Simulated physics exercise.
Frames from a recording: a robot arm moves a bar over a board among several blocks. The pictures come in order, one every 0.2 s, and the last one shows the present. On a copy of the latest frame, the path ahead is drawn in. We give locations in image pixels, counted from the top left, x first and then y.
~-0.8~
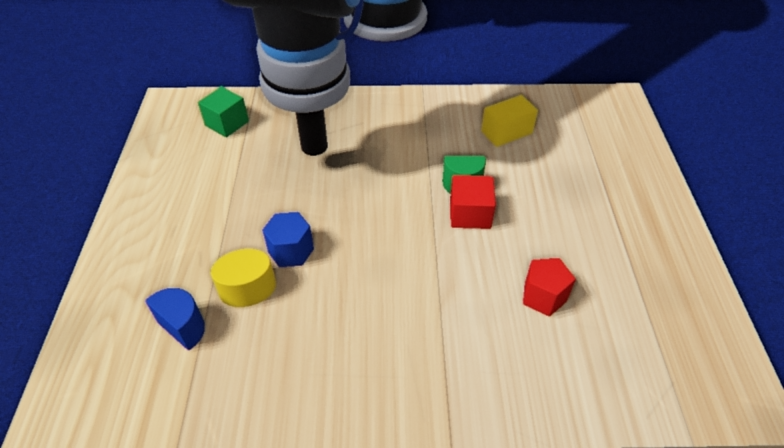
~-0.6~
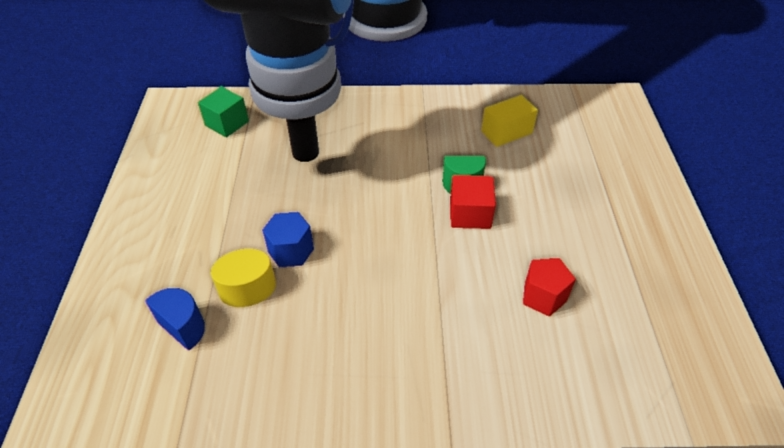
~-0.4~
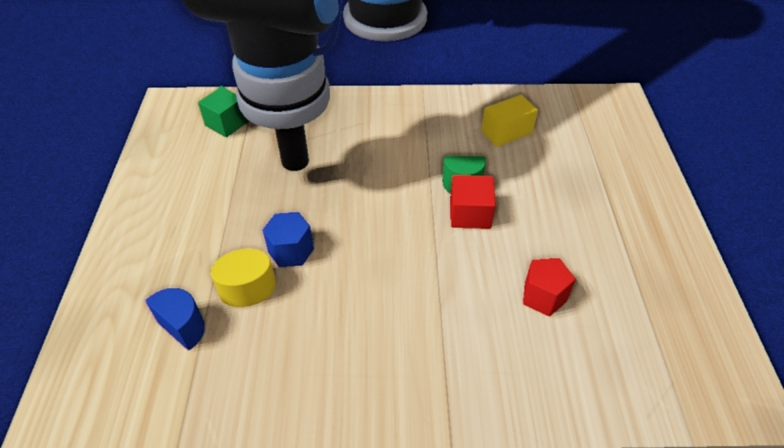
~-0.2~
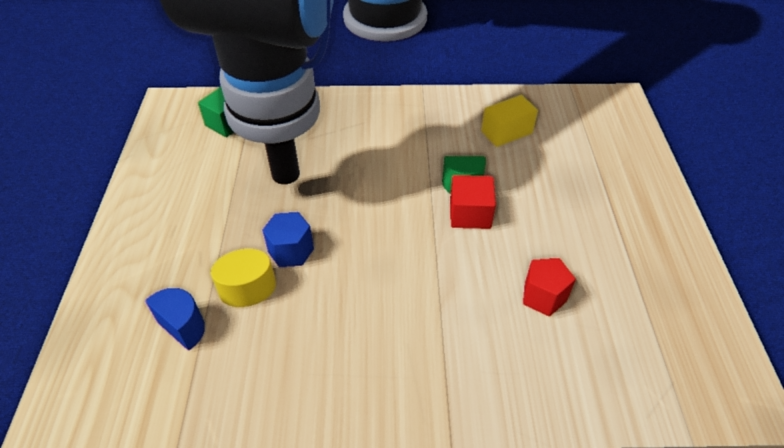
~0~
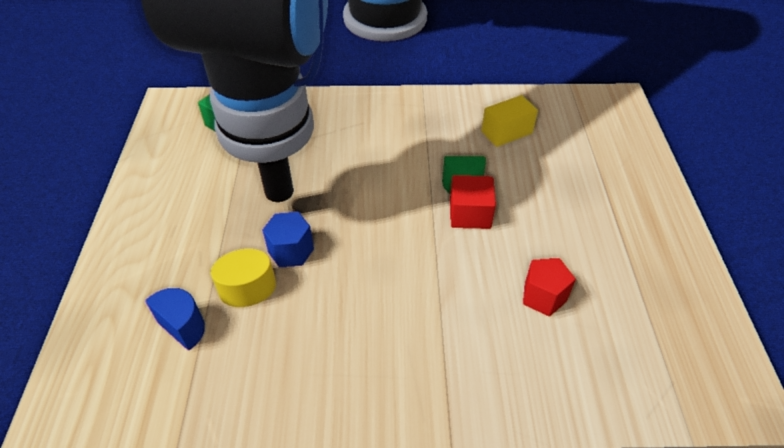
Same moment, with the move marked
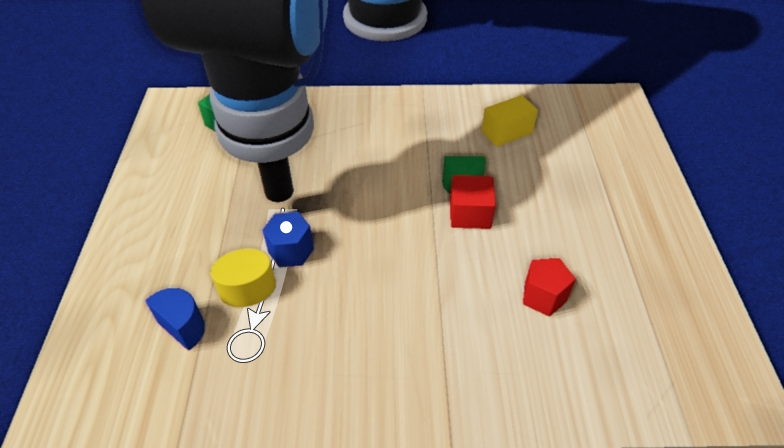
A robot arm moves its black bar down and slightly left toward the blue six-sided block.
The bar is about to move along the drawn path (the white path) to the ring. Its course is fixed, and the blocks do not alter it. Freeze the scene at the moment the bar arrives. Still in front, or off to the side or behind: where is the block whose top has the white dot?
Slipped loose.
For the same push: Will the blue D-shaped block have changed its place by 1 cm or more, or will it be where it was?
Its place changes.
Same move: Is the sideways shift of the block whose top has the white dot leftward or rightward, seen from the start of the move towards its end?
The answer is left: Facing from the path's start to its end, that's where the block whose top has the white dot shifts.
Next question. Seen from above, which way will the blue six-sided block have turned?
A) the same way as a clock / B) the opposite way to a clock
My pick is B.
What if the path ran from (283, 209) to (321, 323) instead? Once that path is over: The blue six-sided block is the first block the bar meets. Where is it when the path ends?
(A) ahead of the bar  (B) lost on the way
A: Ahead of the bar.
Drawn move, from (283, 209) via (276, 250) and (264, 295), ending at (246, 345); the dot is on the blue six-sided block.
What follows on the original path. One third of the way, bar at (272, 234); blue six-sided block at (292, 249), turned 35° anticlockwise.
Two thirds of the way, bar at (259, 279); yellow elliptical block at (219, 292), turned 45° clockwise; blue six-sided block at (299, 266), turned 75° anticlockwise.
At the end, bar at (240, 330); blue D-shaped block at (154, 307); yellow elliptical block at (199, 316), turned 110° clockwise; blue six-sided block at (299, 266), turned 75° anticlockwise.
